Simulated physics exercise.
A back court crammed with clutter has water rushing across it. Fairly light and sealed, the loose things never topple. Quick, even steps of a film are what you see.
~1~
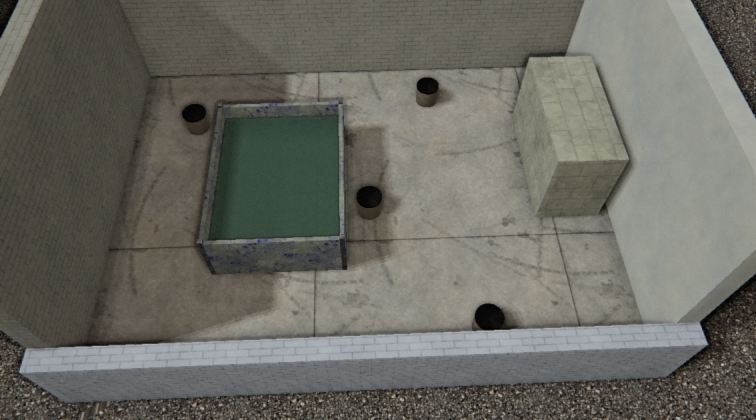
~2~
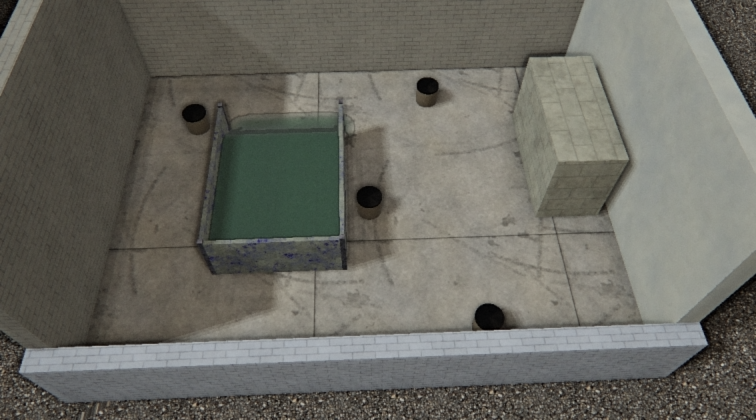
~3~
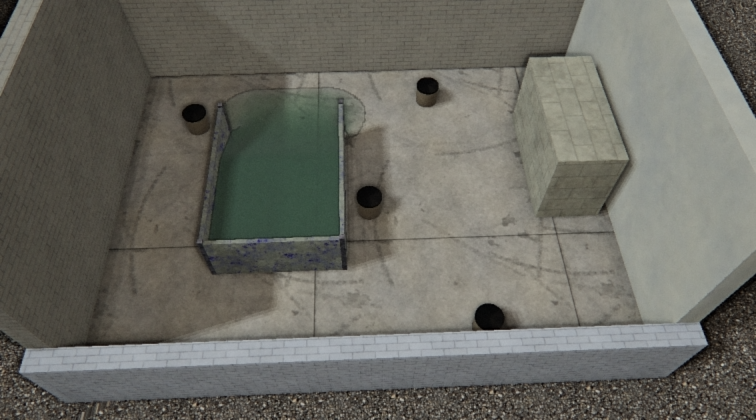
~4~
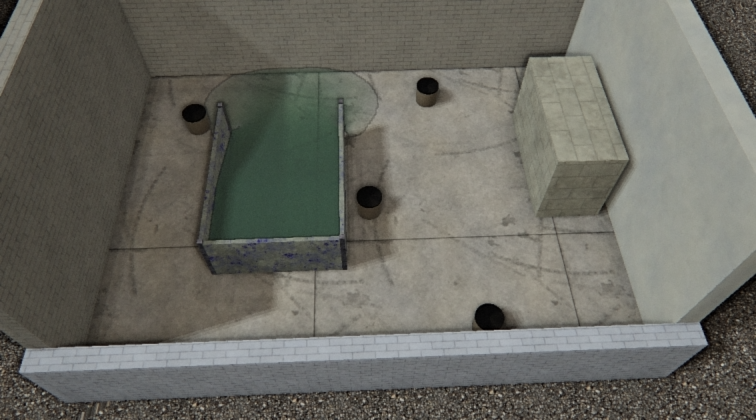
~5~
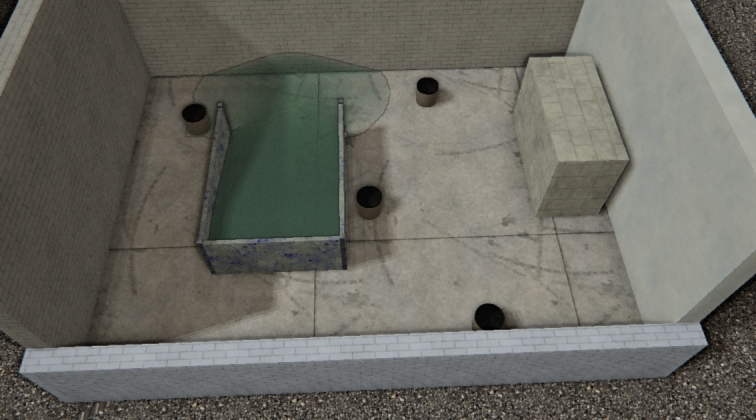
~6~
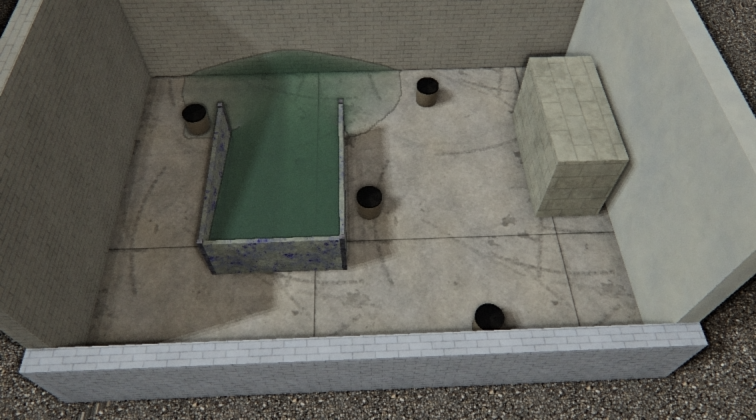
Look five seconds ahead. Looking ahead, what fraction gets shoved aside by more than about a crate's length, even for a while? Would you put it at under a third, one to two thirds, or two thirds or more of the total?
I would put it at one to two thirds of the total.
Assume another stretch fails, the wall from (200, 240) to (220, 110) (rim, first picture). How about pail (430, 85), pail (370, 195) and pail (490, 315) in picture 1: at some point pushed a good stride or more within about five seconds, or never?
First beyond that mark, then under that mark, then beyond that mark.
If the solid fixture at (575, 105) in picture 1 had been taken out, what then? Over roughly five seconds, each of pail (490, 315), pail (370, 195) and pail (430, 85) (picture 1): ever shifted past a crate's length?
Taking them one at a time: The first remained nearby, the second remained nearby, the third traveled far.
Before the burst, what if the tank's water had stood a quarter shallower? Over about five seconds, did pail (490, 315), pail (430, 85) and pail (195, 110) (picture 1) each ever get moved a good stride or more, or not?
Taking them as listed, the first stopped before it, the second reached the mark and the third reached the mark.
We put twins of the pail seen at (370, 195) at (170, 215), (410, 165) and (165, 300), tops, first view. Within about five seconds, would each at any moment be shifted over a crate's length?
Per listing: Cleared out, largely stays, cleared out.
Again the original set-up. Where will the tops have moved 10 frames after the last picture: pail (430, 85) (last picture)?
It should end up around (470, 132).
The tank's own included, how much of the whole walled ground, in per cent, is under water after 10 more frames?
I'd estimate around 45 percent.
A moment on, 0 of 5 are well off their spots; 0 afloat.
Next, 1 of 5 are well off their spots; 1 afloat.
Later, 2 of 5 are well off their spots; 1 afloat.
In the end, 2 of 5 are well off their spots, and 2 have been at some point; 4 afloat.
